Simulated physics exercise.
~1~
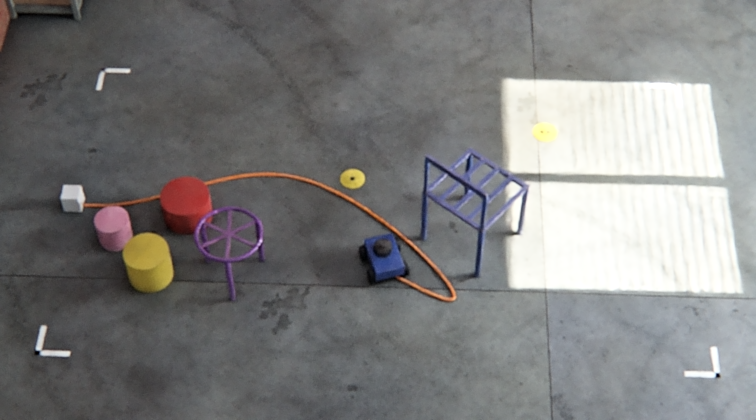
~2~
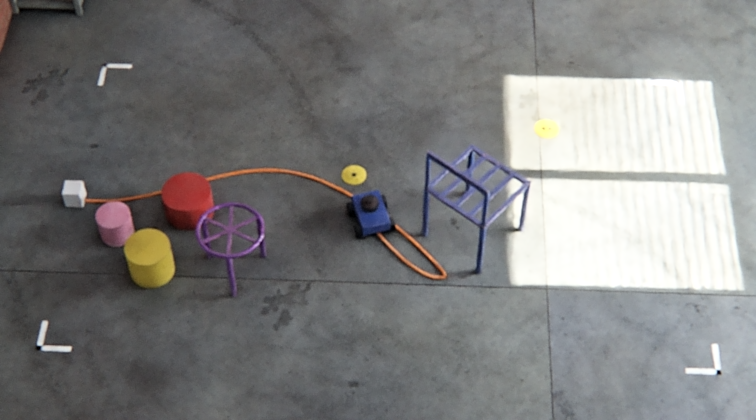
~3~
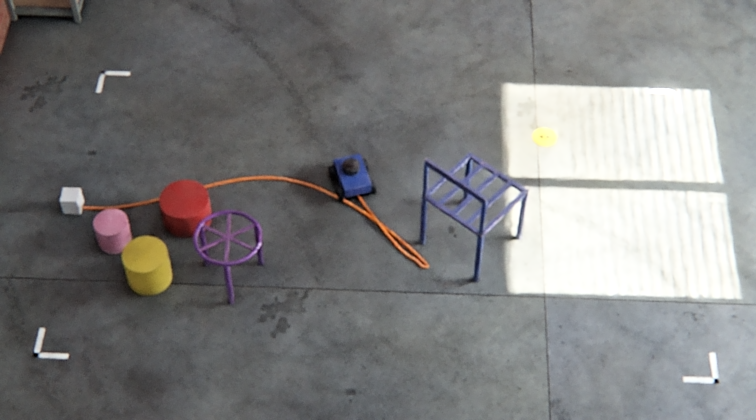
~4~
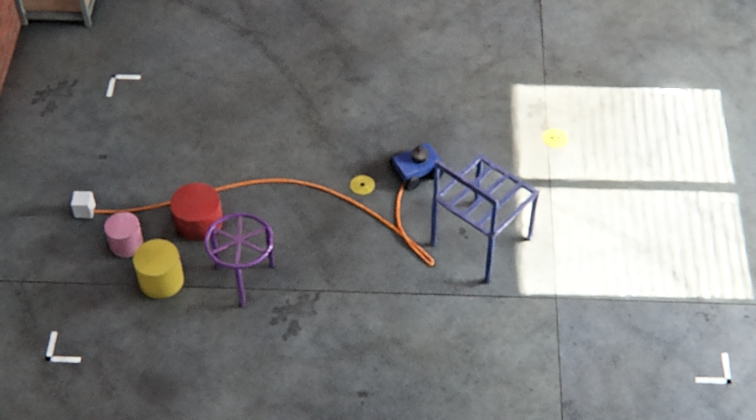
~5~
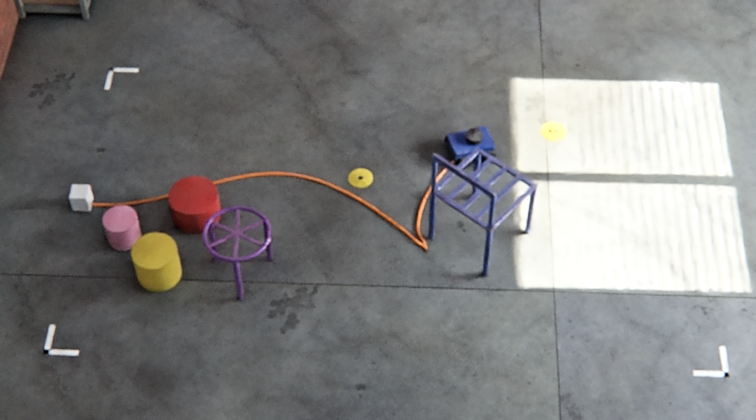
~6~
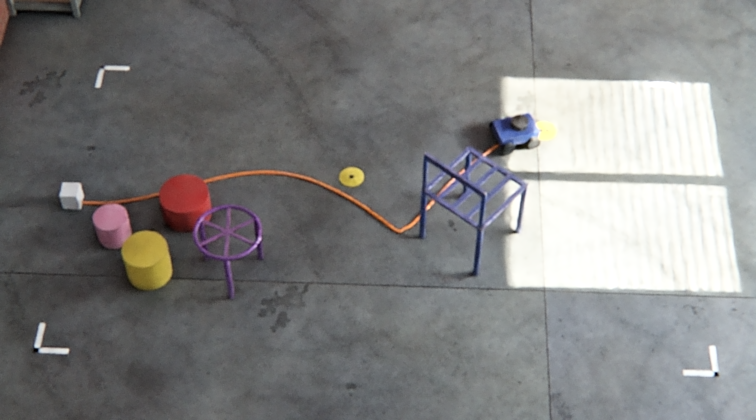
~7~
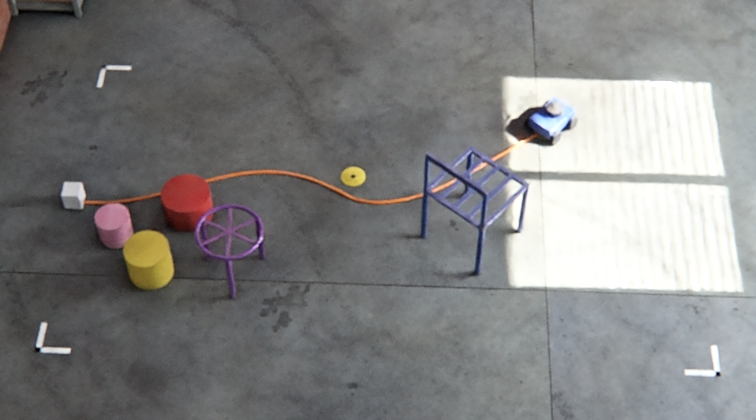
Blue cart trailing an orange lead moves up to one yellow mark, then right past a blue chair onto another in sunlight.
